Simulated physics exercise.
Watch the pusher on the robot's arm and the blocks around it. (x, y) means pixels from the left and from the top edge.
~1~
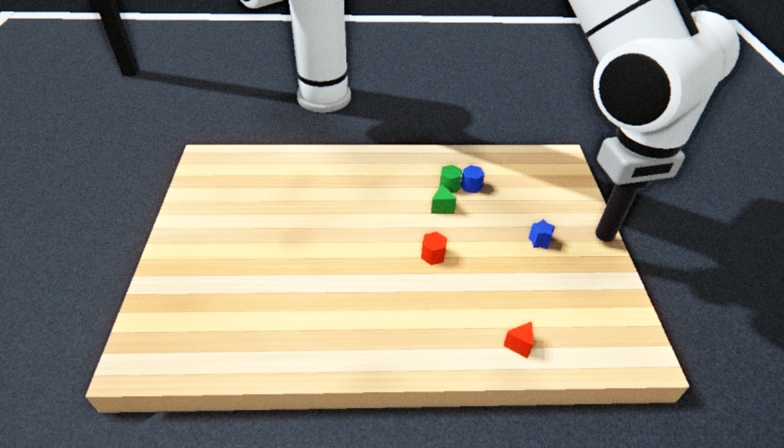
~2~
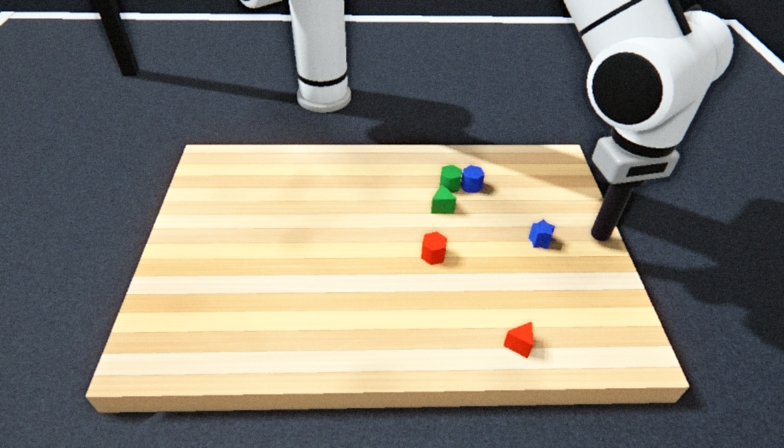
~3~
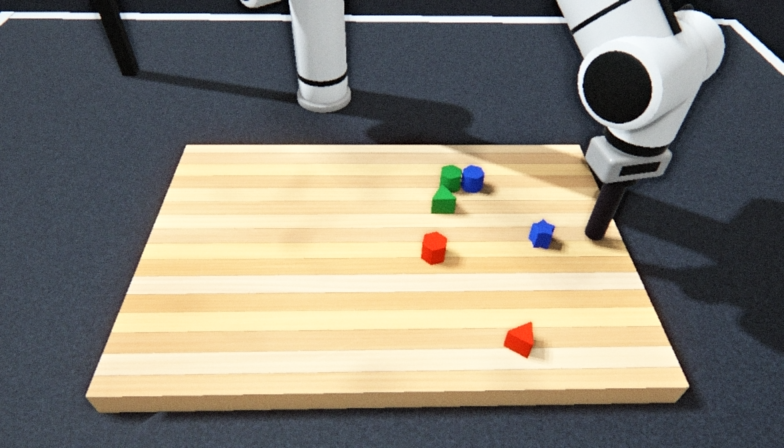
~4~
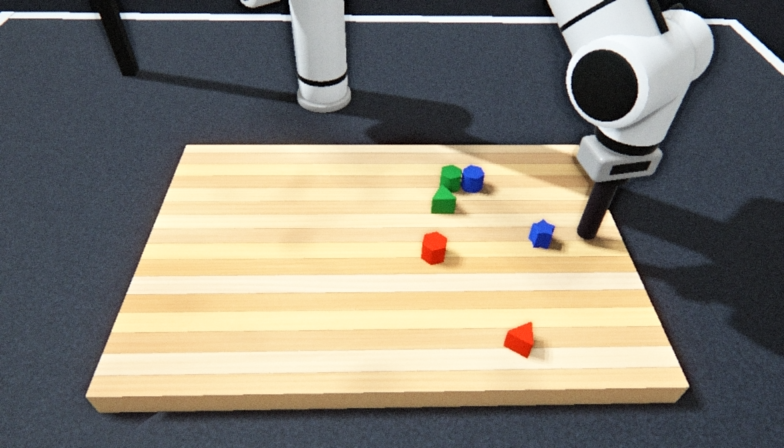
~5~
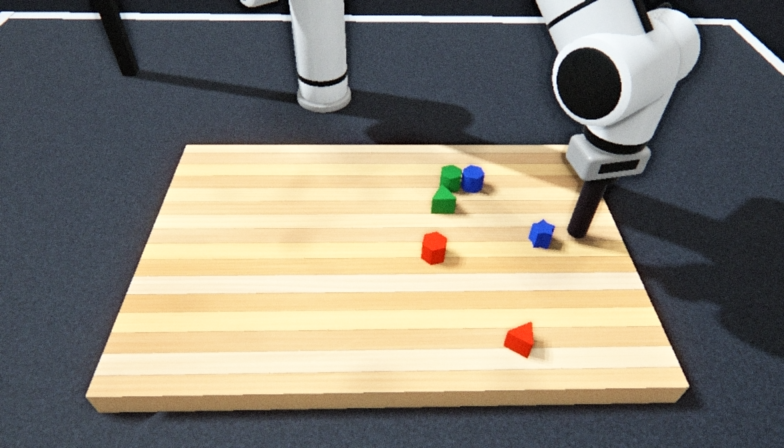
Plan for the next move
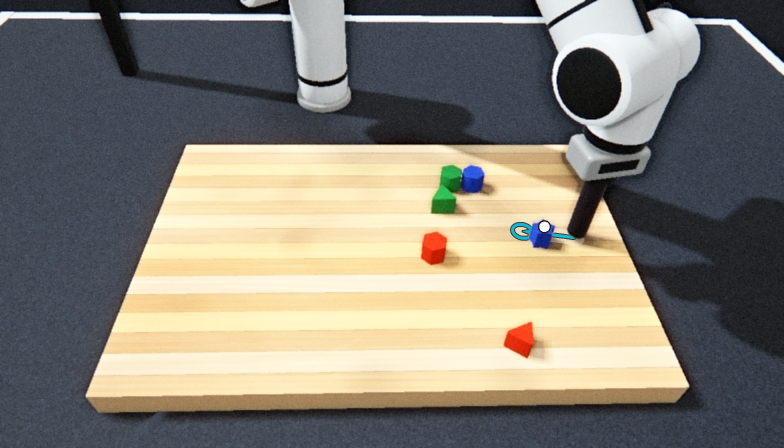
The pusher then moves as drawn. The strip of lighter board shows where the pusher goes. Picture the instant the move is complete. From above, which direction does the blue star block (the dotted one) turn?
Answer: Against the clock.
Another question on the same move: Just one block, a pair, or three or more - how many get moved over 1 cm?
Blocks moved: One.
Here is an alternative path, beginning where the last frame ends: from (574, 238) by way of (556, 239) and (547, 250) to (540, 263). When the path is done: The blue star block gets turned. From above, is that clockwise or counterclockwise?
Bird's-eye view: Clockwise.
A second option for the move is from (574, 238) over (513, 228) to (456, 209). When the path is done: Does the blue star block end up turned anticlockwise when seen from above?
Final answer: Yes.
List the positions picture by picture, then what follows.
Pusher's lower end at (604, 236); blue star block at (544, 227), in the first frame.
Pusher at (600, 235); blocks still, in the second frame.
Pusher at (594, 235); blocks still, in the third frame.
Pusher at (586, 234); blocks still, in the fourth frame.
Pusher at (576, 233); blue star block at (544, 227), in the fifth frame.
Drawn move, from (574, 238) directly to (522, 231); the dot is on the blue star block.
The first path, step by step. Halfway along, pusher at (549, 229); blue star block at (540, 228).
At the end, pusher at (524, 226); blue star block at (531, 230), turned 40° anticlockwise.
